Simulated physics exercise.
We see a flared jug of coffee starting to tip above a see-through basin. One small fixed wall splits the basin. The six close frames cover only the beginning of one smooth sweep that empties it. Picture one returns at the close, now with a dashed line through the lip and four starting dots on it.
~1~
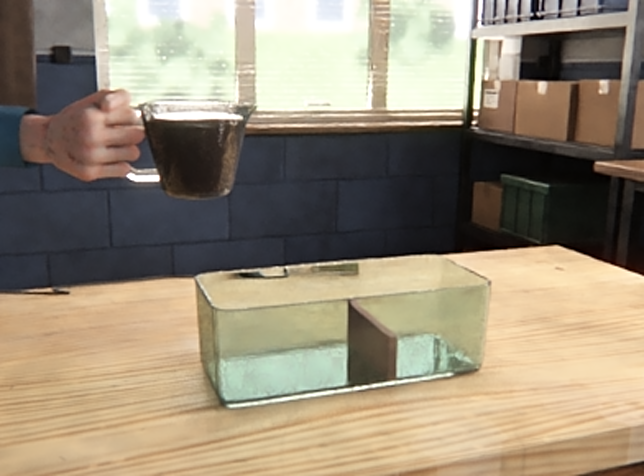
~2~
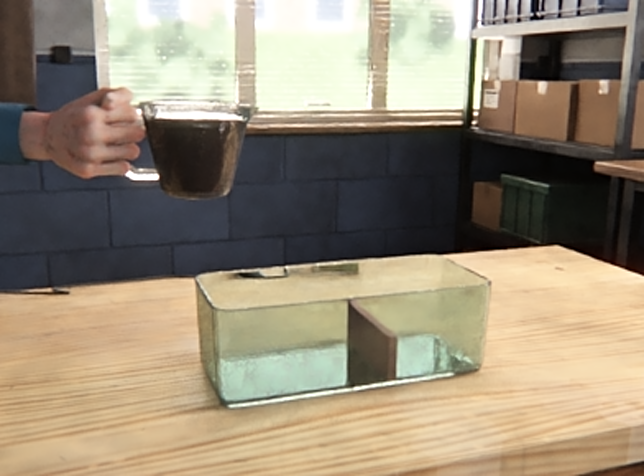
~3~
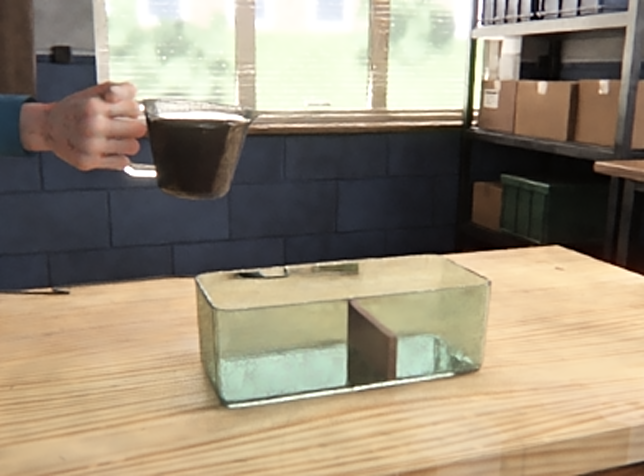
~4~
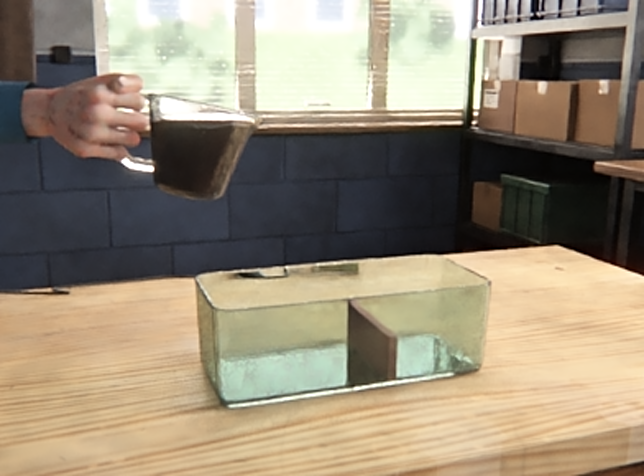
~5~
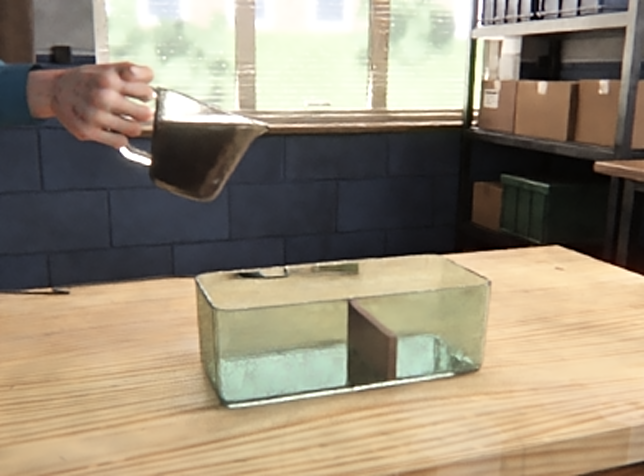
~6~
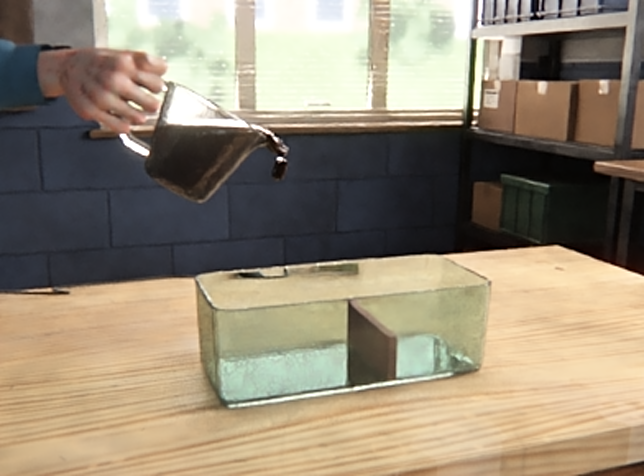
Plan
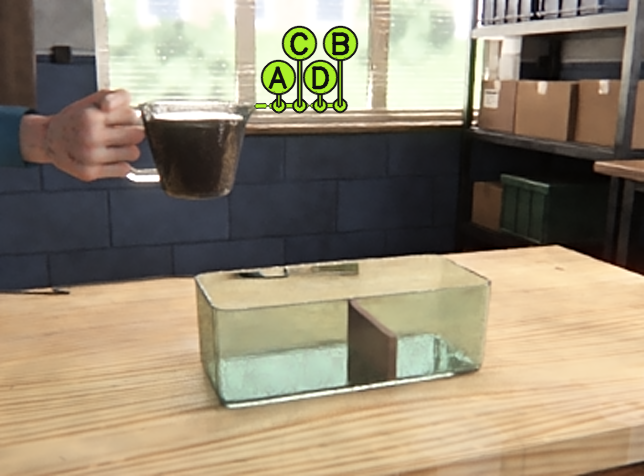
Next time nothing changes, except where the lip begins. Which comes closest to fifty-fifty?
Best: D.
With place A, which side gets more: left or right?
The left one.
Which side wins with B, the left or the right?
The right side.
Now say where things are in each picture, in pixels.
Upright, lip at (256, 106); basin from (217, 405) to (480, 367); top of the wall at (371, 317); nothing has left yet, in the first frame.
Upright, lip at (257, 107); nothing has left yet, in the second frame.
Tipped about 5°, lip at (260, 112); nothing has left yet, in the third frame.
Tipped about 12°, lip at (263, 119); nothing has left yet, in the fourth frame.
Tipped about 21°, lip at (267, 130); coffee is over the lip, down to (267, 130), in the fifth frame.
Tipped about 31°, lip at (268, 143); coffee is over the lip, down to (278, 177), in the sixth frame.
In lime, A at (278, 105); B at (340, 105); C at (299, 105); D at (320, 105).
For place A, about 94 % ends left of the wall and 3 % right of it.
For place B, about 21 % ends left of the wall and 77 % right of it.
For place C, about 87 % ends left of the wall and 11 % right of it.
For place D, about 52 % ends left of the wall and 47 % right of it.
